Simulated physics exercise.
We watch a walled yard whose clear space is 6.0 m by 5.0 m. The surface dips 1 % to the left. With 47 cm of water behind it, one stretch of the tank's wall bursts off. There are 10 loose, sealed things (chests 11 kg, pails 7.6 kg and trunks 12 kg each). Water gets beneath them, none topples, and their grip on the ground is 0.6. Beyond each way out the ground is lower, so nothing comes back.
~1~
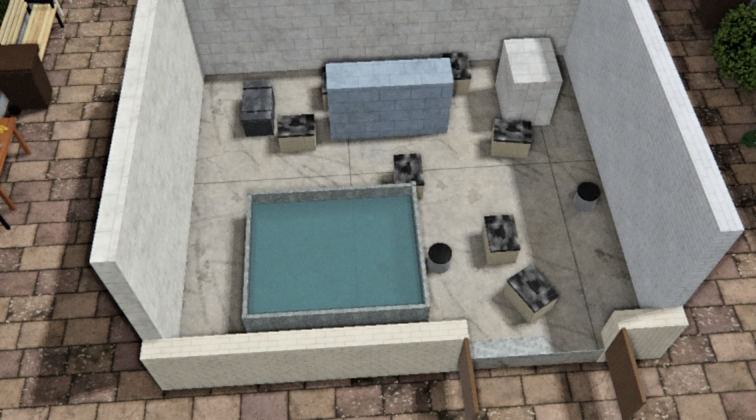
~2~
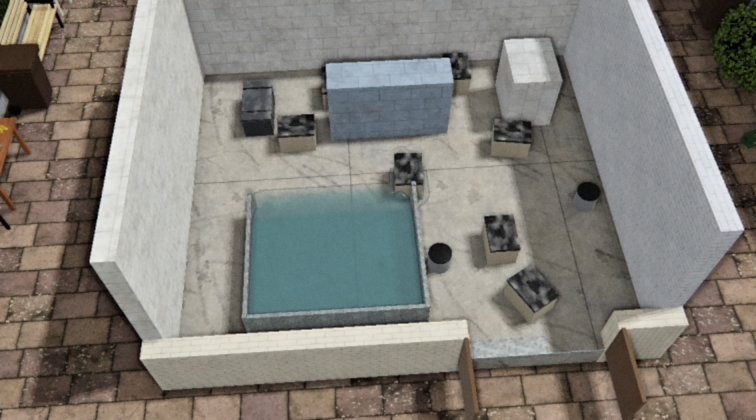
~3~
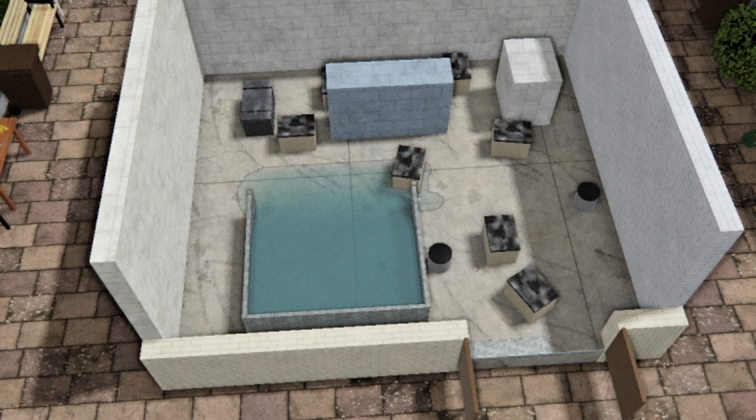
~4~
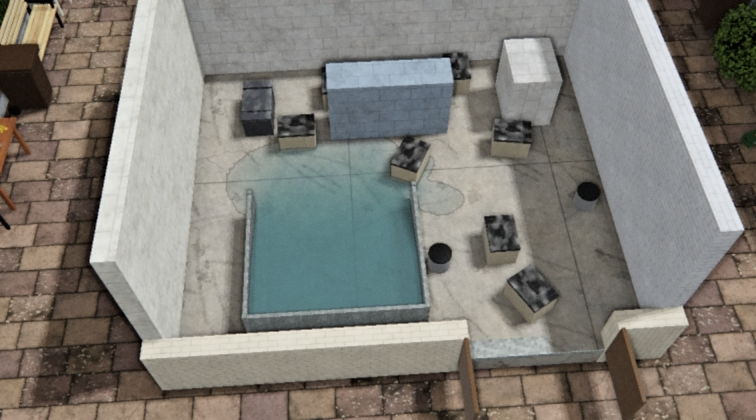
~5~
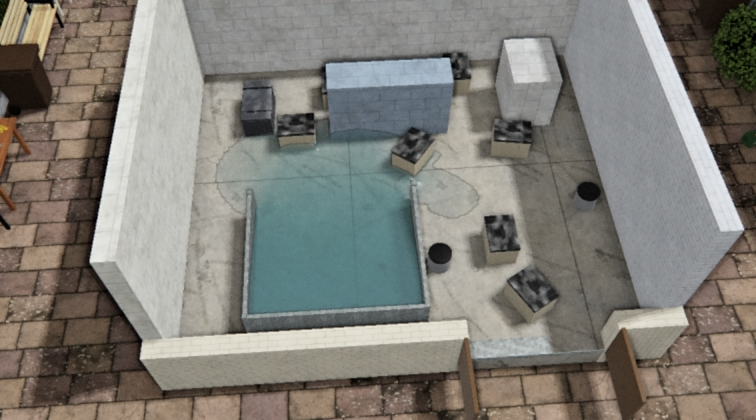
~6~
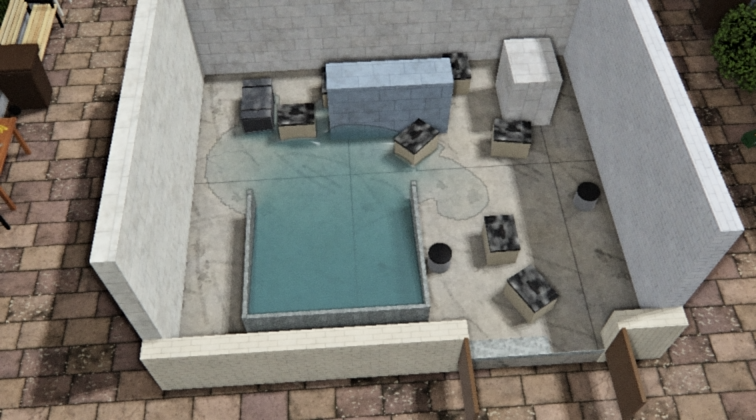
To begin with, a walled yard holds a square tank of blue-green water among scattered boxes and dark pails. The tank's back wall disappears and water spreads across the floor behind it. The nearest box turns and slides backward, then another box farther left shifts slightly.
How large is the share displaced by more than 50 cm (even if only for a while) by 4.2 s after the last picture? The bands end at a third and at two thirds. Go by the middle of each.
That comes to at least two thirds.
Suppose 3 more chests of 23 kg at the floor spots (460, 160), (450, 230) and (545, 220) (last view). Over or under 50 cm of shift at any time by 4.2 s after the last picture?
In that order: Past it, under, under.
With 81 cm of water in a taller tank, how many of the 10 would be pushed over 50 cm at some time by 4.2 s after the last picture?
In that case 8 of them.
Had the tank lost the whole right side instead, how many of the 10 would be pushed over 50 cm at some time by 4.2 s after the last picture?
Then 6.
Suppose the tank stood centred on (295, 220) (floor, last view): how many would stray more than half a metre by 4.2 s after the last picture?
Then 4.
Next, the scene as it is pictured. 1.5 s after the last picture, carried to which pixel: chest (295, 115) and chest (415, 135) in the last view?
Around (277, 53) and (503, 167).
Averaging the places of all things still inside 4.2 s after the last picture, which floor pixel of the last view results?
Around (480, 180).
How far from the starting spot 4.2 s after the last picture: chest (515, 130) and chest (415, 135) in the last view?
In turn: 60 cm, 200 cm.
Then, 0.4 s after the last picture 2 of 10 are over 50 cm from their spots; 0 afloat.
Then, 1.5 s after the last picture 3 of 10 are over 50 cm from their spots; 2 afloat.
Then, 2.8 s after the last picture 3 of 10 are over 50 cm from their spots; 3 afloat.
Then, 4.2 s after the last picture 6 of 10 are over 50 cm from their spots, and 7 have been at some point; 5 afloat.
